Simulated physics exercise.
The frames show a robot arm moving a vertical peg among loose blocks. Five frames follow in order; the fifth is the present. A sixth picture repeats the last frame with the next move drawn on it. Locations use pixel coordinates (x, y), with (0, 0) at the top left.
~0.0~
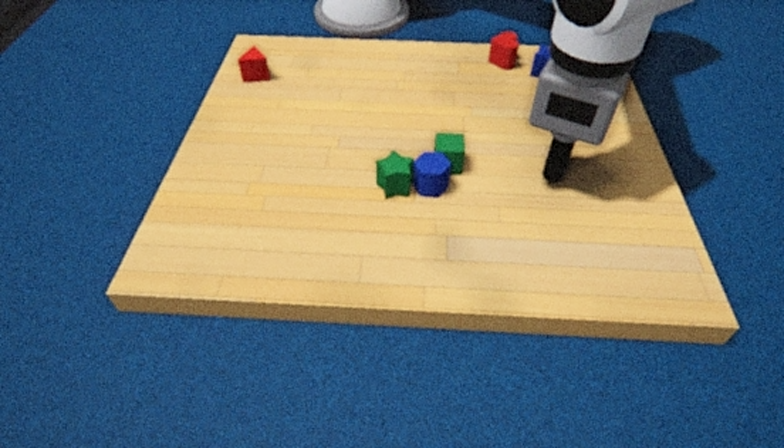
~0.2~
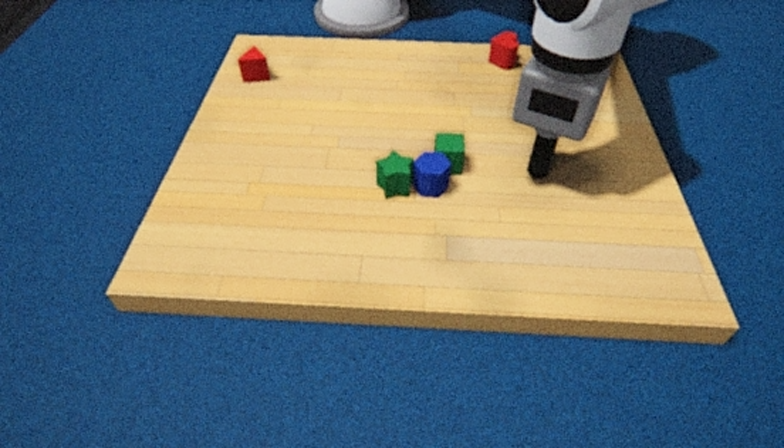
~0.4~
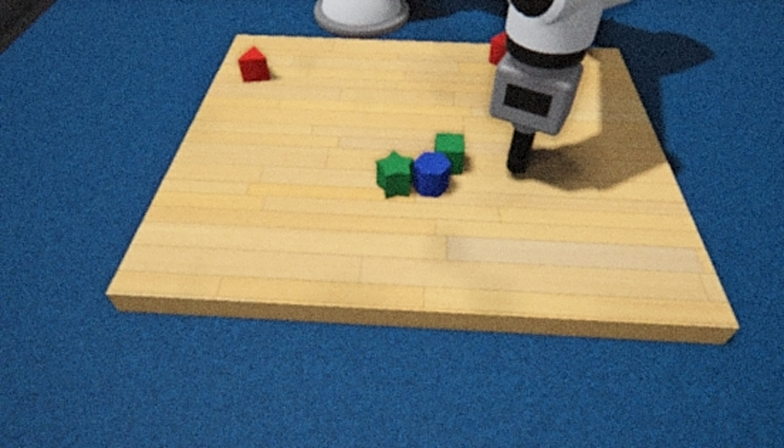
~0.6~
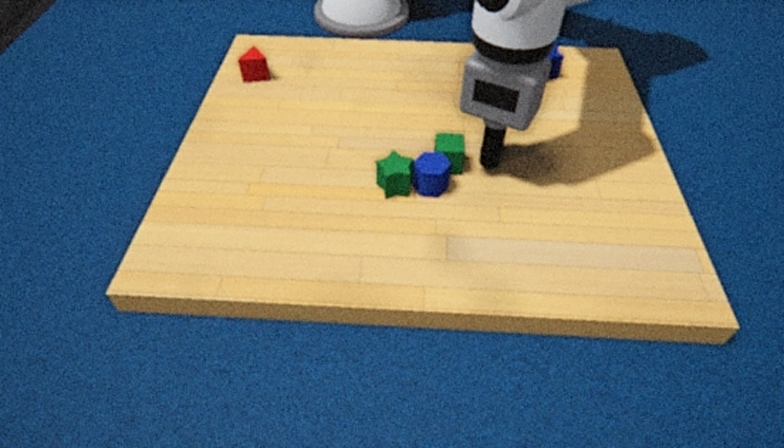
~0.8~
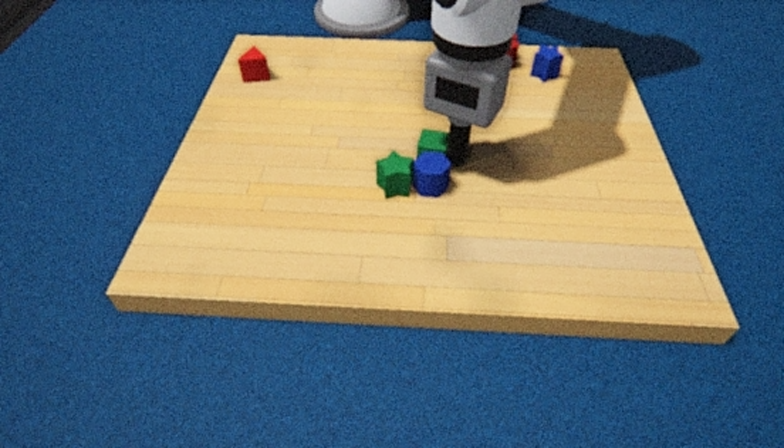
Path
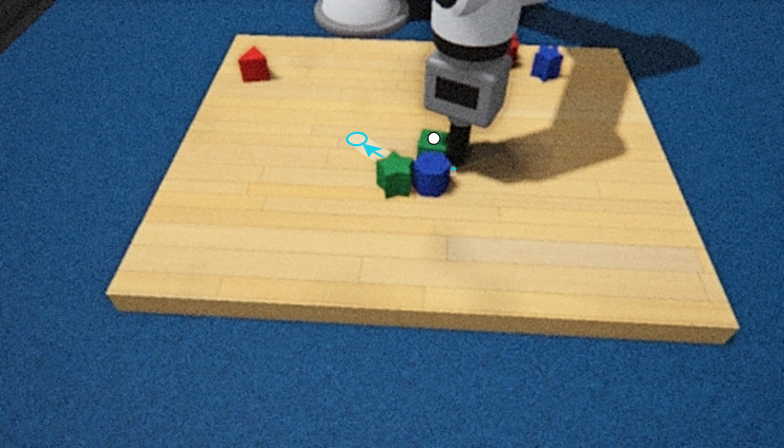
A white and gray robot arm with a black vertical peg works over a pale wooden board on a blue surface, seen from above at a steady angle. A green star block, a blue hexagon and a green square block cluster near the middle, with red blocks and a blue one toward the far corners. The peg glides left across the board and nudges the green square slightly left.
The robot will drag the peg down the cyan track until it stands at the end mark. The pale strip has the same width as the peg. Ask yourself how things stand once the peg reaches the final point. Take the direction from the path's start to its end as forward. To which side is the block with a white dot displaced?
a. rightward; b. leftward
Answer: A.
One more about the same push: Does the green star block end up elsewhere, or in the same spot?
It keeps its position.
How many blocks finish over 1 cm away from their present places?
That push would leave one block displaced by more than about 1 cm.
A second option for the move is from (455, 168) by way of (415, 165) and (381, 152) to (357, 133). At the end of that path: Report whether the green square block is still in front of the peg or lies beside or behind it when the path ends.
Carried ahead at the end.
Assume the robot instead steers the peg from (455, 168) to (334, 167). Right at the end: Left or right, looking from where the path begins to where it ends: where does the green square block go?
Toward the right.
Drawn move, from (455, 168) via (417, 167) and (382, 156), ending at (357, 139); the dot is on the green square block.
The first path, step by step. One third of the way, peg at (416, 159); green square block at (399, 131), turned 45° clockwise.
Two thirds of the way, peg at (381, 148); green square block at (371, 117), turned 70° clockwise.
At the end, peg at (356, 131); green star block still; blue hexagon still; green square block at (354, 100), turned 90° clockwise.
